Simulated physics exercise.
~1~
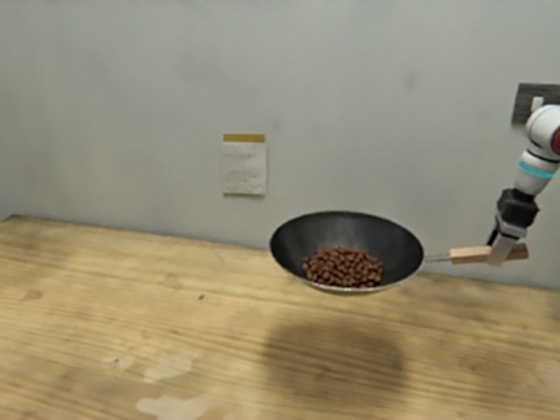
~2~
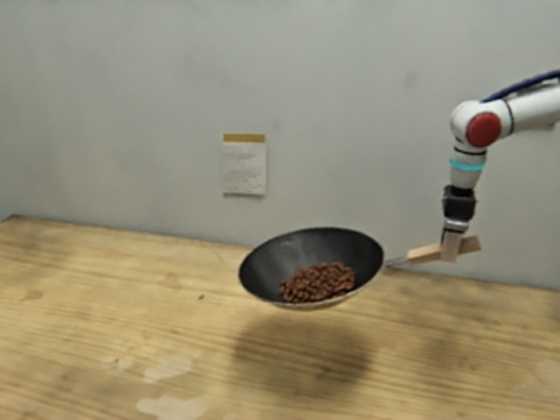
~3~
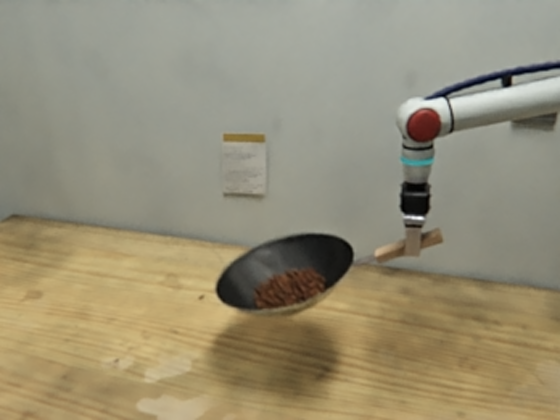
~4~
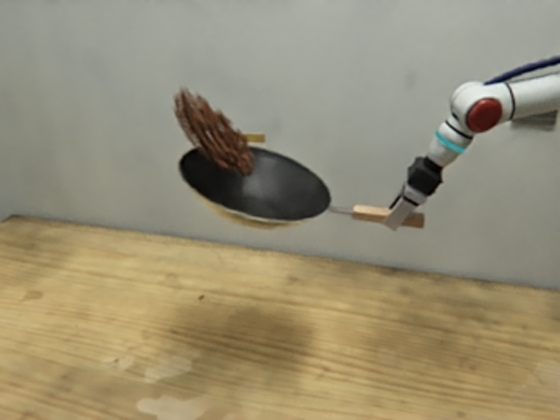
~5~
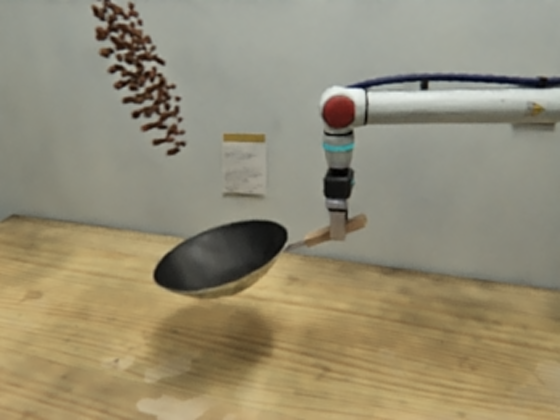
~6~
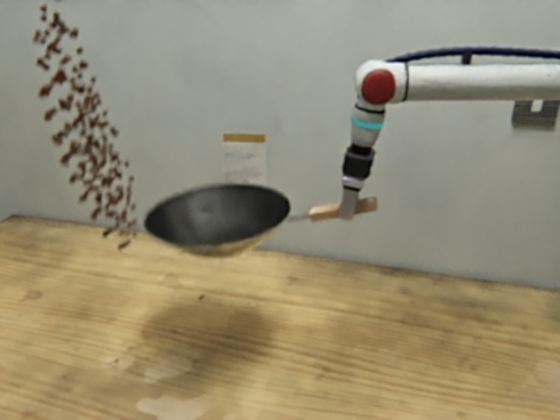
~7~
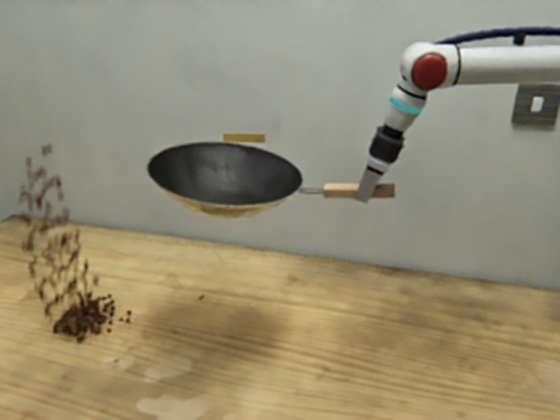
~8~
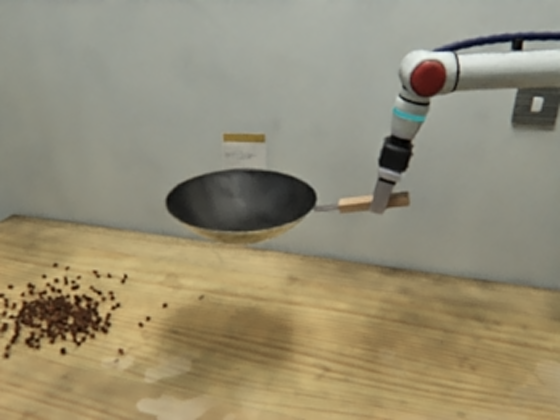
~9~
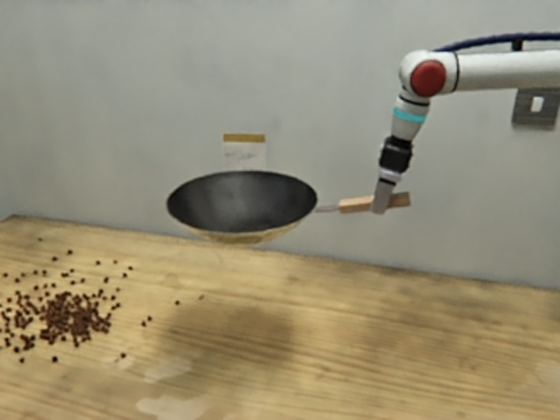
A robot arm swings a wok left and flings brown pellets out onto the wooden table.
